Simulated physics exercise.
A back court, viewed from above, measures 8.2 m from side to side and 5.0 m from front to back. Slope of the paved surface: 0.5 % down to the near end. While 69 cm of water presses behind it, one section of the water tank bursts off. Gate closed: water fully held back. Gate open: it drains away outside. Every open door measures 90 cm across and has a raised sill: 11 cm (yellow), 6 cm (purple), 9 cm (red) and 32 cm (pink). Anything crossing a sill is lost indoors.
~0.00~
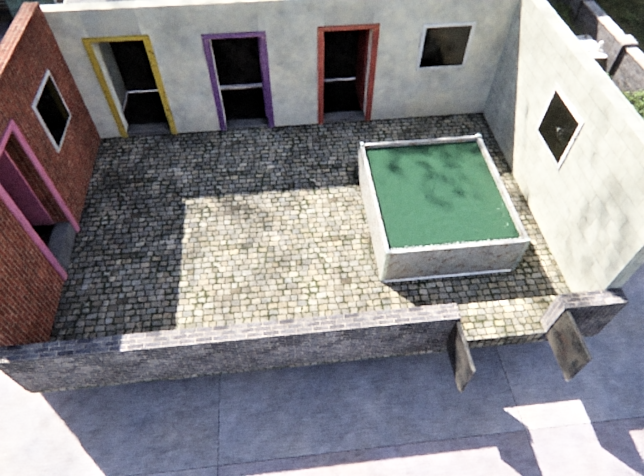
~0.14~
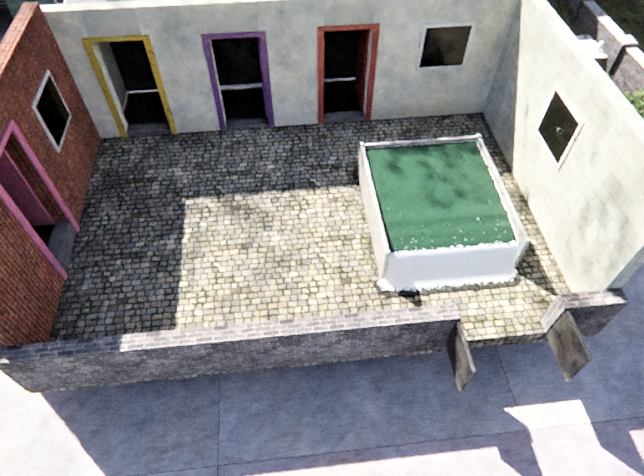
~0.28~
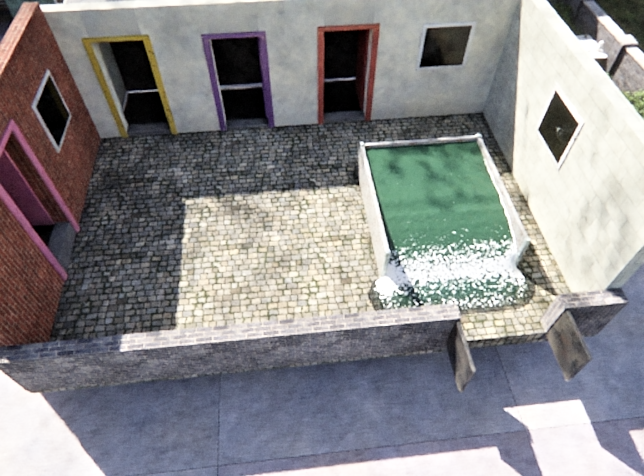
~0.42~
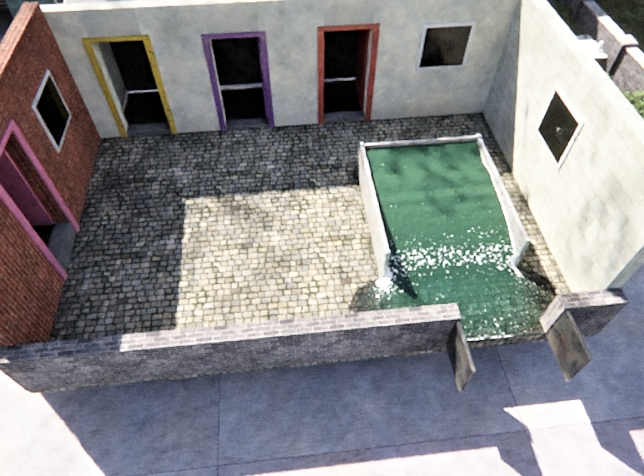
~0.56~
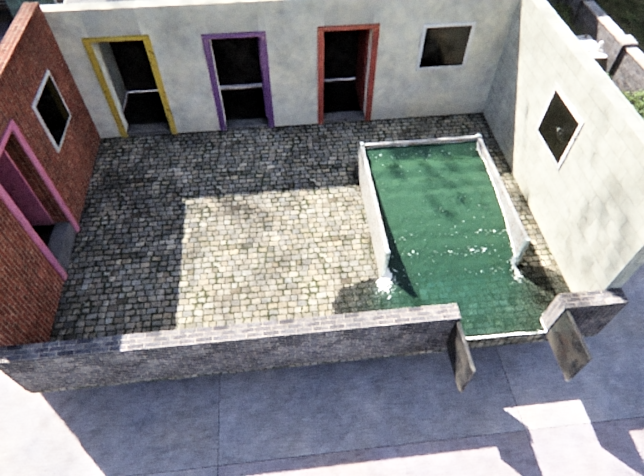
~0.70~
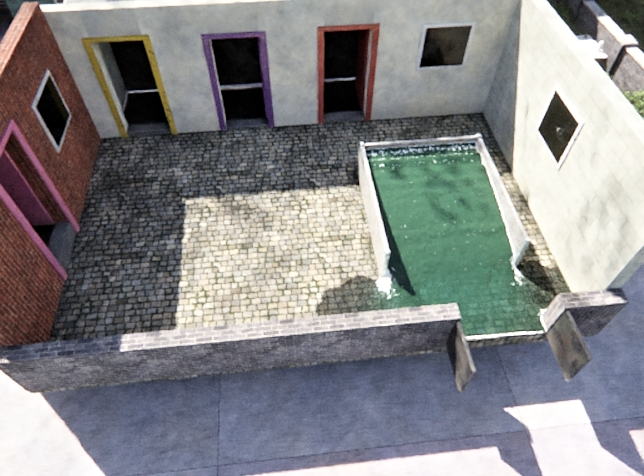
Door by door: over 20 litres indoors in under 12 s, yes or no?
Yellow door: No, purple door: No, red door: No, pink door: No.
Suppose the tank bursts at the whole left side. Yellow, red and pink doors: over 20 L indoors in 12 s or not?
At yellow the amount is higher than the mark, at red it is beneath the mark, and at pink it is beneath the mark.
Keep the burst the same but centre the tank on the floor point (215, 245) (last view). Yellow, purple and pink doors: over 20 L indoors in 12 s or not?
For the yellow door, the amount is too high; for the purple door, the amount is acceptable; for the pink door, the amount is acceptable.
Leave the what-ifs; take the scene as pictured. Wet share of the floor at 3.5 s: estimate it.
I'd guess around 55 %.
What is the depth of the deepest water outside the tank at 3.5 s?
Around 26 centimetres.
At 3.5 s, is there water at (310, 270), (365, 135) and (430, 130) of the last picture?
Status of the three spots: Inundated, free of it, free of it.
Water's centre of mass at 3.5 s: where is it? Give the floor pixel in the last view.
Centre: Roughly (366, 259) px.
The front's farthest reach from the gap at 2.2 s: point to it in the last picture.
Near (94, 362).
After 1.4 s water covers 15 % of the floor and is deepest (48 cm) near (428, 318); yellow door not reached, purple door not reached, red door not reached, pink door not reached.
After 2.2 s water covers 35 % of the floor and is deepest (38 cm) near (417, 320); yellow door not reached, purple door not reached, red door not reached, pink door not reached.
After 3.5 s water covers 55 % of the floor and is deepest (26 cm) near (577, 314); yellow door not reached, purple door not reached, red door not reached, pink door 15 cm at the sill, 0 L in.
After 7.0 s water covers 75 % of the floor and is deepest (10 cm) near (97, 156); yellow door 9 cm at the sill, 0 L in, purple door 3 cm at the sill, 0 L in, red door 2 cm at the sill, 0 L in, pink door 6 cm at the sill, 0 L in.
After 12.0 s water covers 95 % of the floor and is deepest (8 cm) near (255, 346); yellow door 3 cm at the sill, 0 L in, purple door 3 cm at the sill, 0 L in, red door 5 cm at the sill, 0 L in, pink door 4 cm at the sill, 0 L in.
